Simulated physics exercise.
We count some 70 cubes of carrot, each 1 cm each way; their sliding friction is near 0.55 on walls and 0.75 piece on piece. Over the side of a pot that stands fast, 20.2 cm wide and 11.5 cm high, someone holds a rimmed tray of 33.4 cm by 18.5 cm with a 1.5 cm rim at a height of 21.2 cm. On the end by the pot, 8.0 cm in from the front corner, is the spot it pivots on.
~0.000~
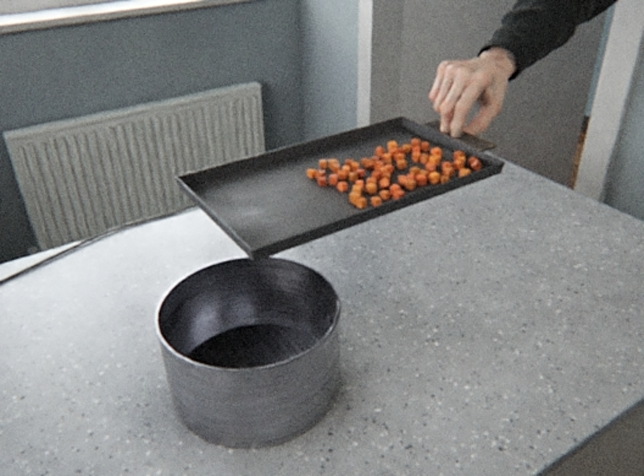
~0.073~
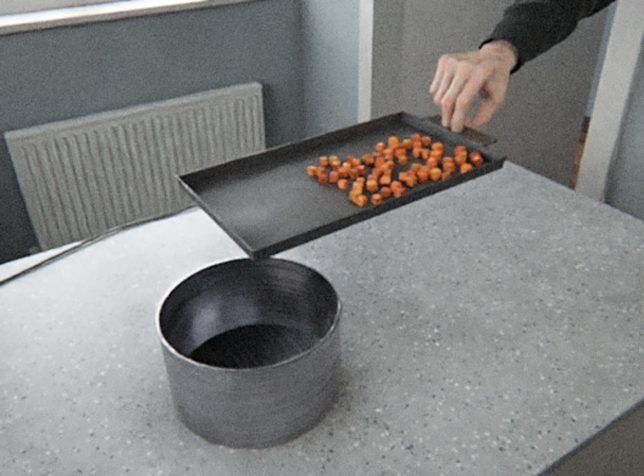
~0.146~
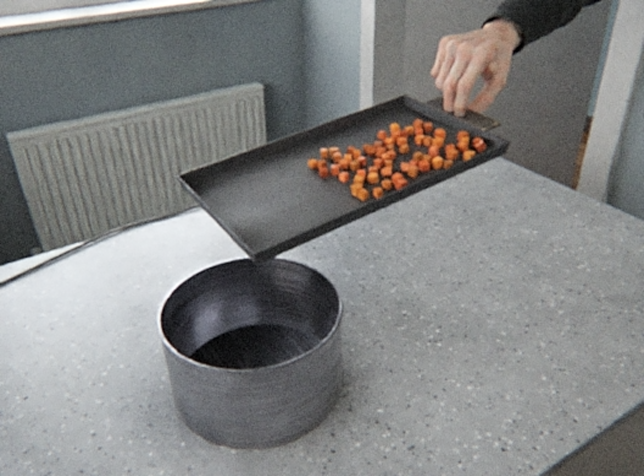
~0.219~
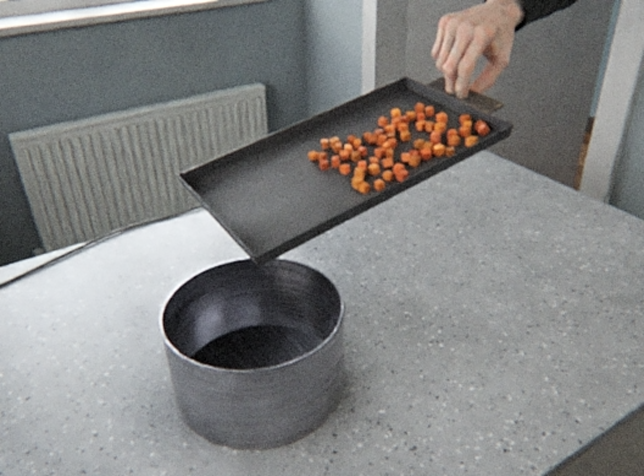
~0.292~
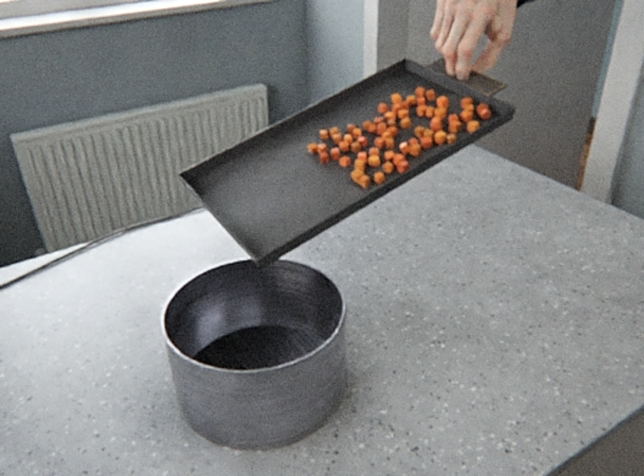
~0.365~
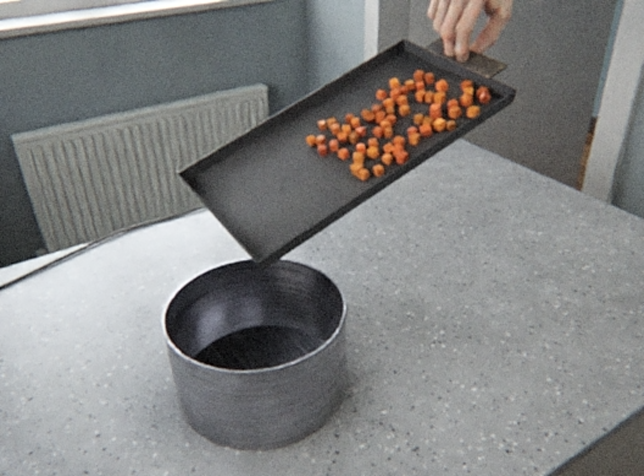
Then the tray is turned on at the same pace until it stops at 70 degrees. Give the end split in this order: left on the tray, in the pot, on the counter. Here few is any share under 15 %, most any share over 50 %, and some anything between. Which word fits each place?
Tray: Some; pot: Some; counter: Some.
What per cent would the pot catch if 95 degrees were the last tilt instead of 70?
I'd expect some 55 per cent in the pot.
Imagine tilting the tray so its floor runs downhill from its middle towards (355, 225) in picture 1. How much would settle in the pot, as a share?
Estimate: Near 10 per cent.
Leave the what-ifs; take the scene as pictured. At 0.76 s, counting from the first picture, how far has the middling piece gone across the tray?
5 cm.
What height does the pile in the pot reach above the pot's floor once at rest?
I'd say near 1.0 centimetres.
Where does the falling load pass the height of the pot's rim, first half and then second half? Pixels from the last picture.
Early half: About (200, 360); late half: (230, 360).
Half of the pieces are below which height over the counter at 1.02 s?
The halfway mark sits at about 22 cm.
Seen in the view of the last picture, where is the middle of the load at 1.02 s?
Roughly pixel (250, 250).
Then, at 0.76 s, tilt 44 degrees; the tray holds 100 %, the pot 0 %.
After 1.02 s, tilt 60 degrees; the tray holds 70 %, the pot 5 %.
After 1.39 s, tilt 70 degrees; the tray holds 35 %, the pot 35 %.
By 2.5 s all is still; tray 35 %, pot 40 %, counter 25 %.
